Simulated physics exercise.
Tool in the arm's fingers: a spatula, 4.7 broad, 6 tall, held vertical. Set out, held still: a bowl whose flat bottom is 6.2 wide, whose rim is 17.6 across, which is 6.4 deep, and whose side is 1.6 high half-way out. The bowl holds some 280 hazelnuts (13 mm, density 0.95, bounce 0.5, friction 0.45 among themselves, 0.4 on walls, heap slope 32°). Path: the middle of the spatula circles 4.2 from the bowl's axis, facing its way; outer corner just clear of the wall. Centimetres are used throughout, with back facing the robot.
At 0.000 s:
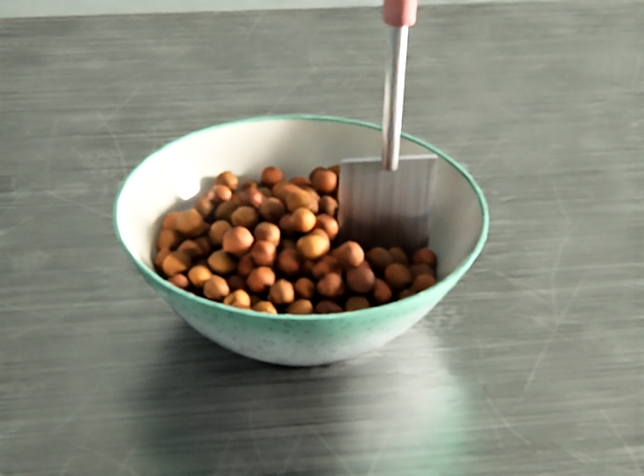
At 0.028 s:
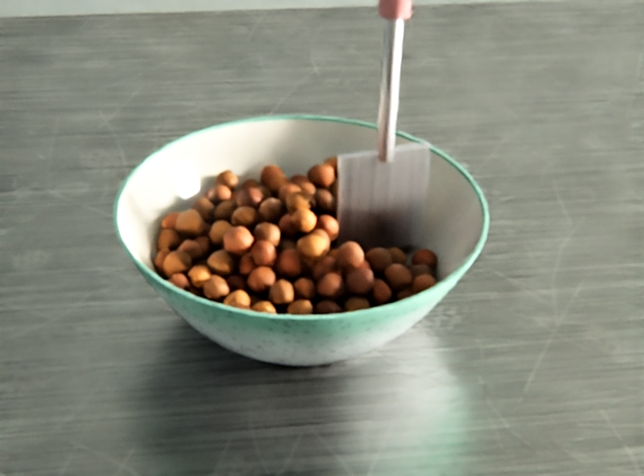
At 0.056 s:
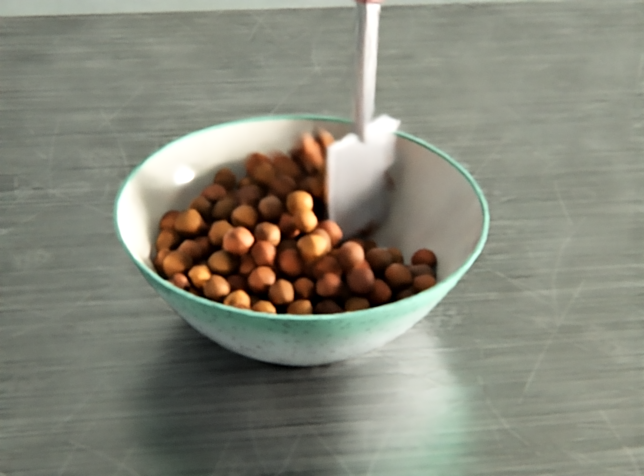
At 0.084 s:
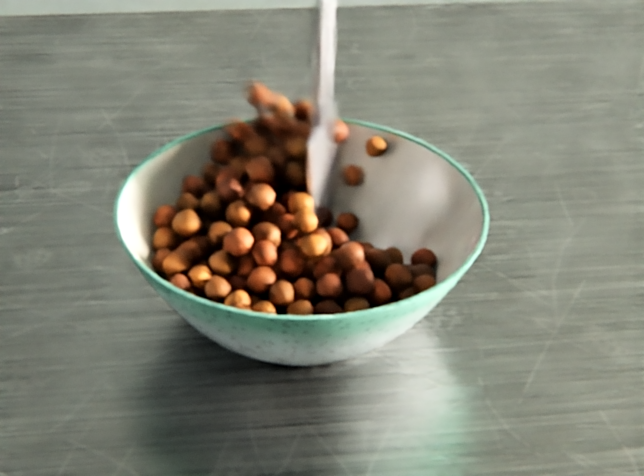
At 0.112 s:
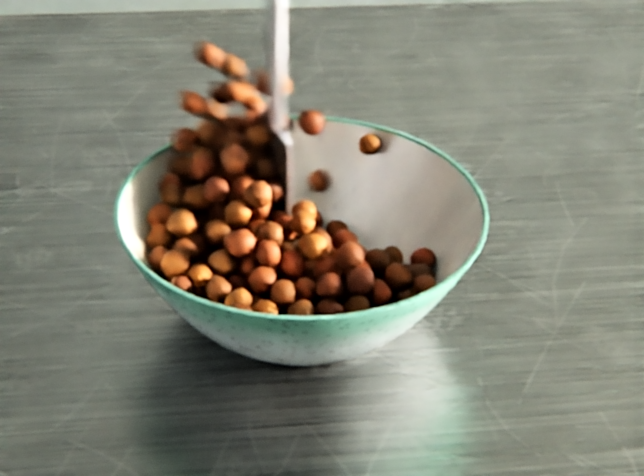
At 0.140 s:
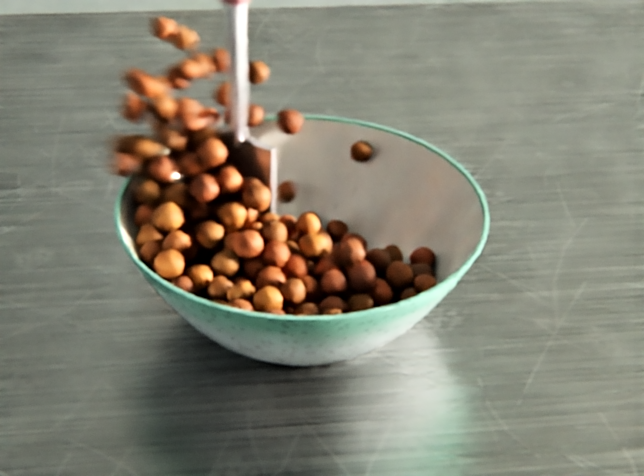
In this clip, a spatula held upright in a green-rimmed white bowl of hazelnuts sweeps from the right around the back toward the left, pushing the nuts into a rising heap and flinging several into the air above the rim.
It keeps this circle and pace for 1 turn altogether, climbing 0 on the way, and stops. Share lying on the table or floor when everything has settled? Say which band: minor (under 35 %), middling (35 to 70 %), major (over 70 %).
Band: Middling.
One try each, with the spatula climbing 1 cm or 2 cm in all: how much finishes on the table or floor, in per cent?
Estimates: 40 % then 30 %.
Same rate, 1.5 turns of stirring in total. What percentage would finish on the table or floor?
It would be around 60 percent.
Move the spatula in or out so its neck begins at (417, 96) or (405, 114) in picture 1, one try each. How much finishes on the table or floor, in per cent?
25 and 35 per cent.
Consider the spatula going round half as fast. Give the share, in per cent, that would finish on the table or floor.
It would come to around 25 percent.
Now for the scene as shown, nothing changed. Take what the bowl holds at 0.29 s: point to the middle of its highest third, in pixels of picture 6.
The centre is roughly (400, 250).
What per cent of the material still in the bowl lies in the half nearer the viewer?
About 30 per cent.
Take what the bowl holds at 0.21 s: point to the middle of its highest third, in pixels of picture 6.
The top third is centred near (258, 267) in the last picture.
By 0.21 s, 215° round, highest piece 13 above the table; 232 in the bowl, 1 on the table or floor, 43 in flight or on the tool.
By 0.29 s, 297° round, highest piece 14 above the table; 195 in the bowl, 17 on the table or floor, 64 in flight or on the tool.
By 0.52 s, 0° round, highest piece 7 above the table; 149 in the bowl, 121 on the table or floor, 6 in flight or on the tool.
By 1.22 s, 0° round, highest piece 5 above the table; 149 in the bowl, 127 on the table or floor.
Final count, 149 in the bowl, 127 on the table or floor. That is 46 % on the table or floor.
